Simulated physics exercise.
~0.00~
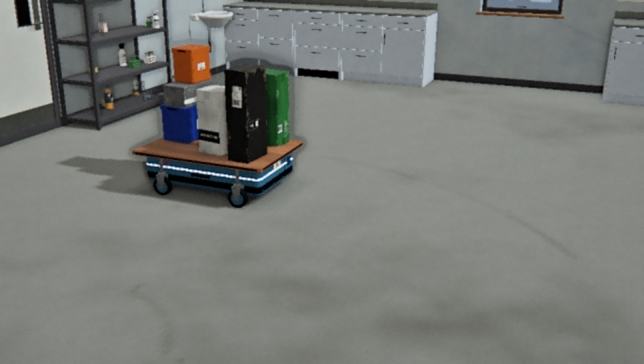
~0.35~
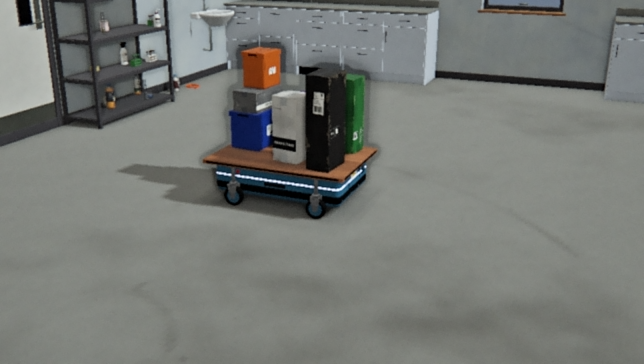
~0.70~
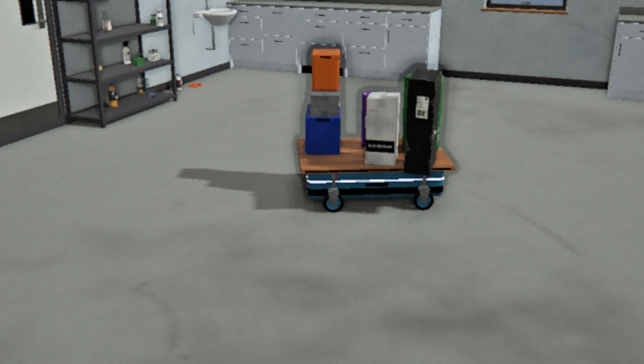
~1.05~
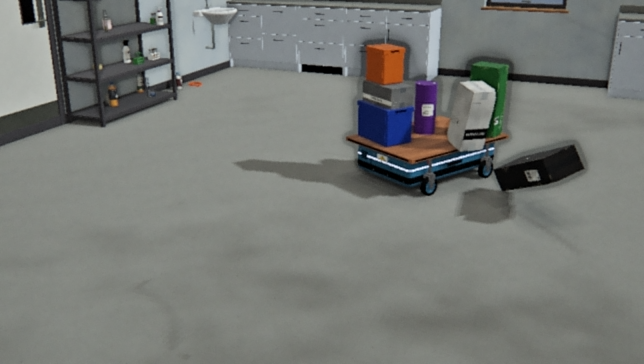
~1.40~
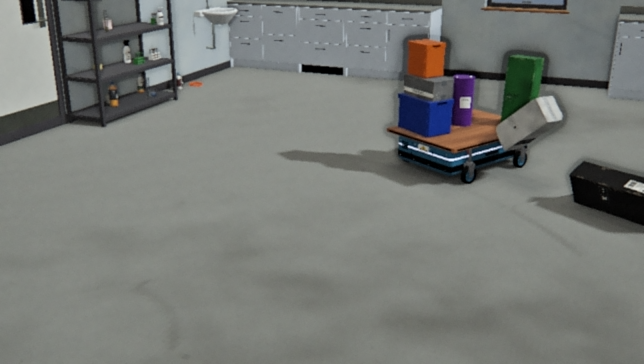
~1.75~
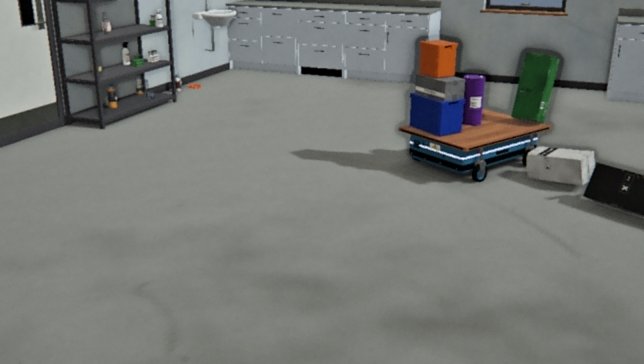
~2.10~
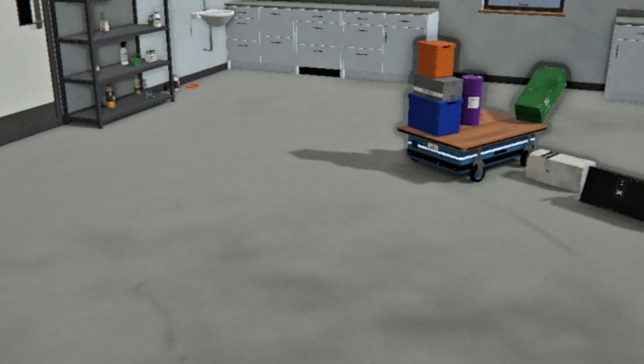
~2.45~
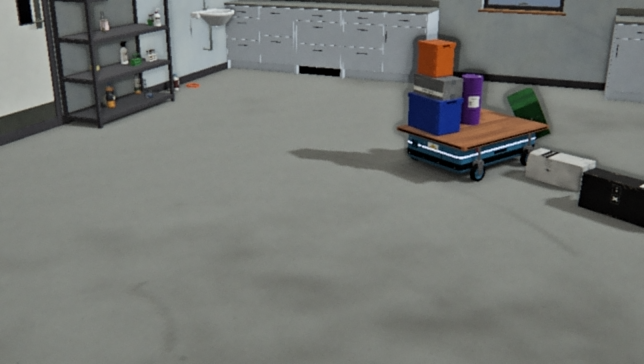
In this clip, a loaded robot cart rolls rightward across a grey floor while turning, and the black box, then the white box, then the green box topple off its deck before it stops, leaving the purple canister upright beside the orange, grey and blue containers.
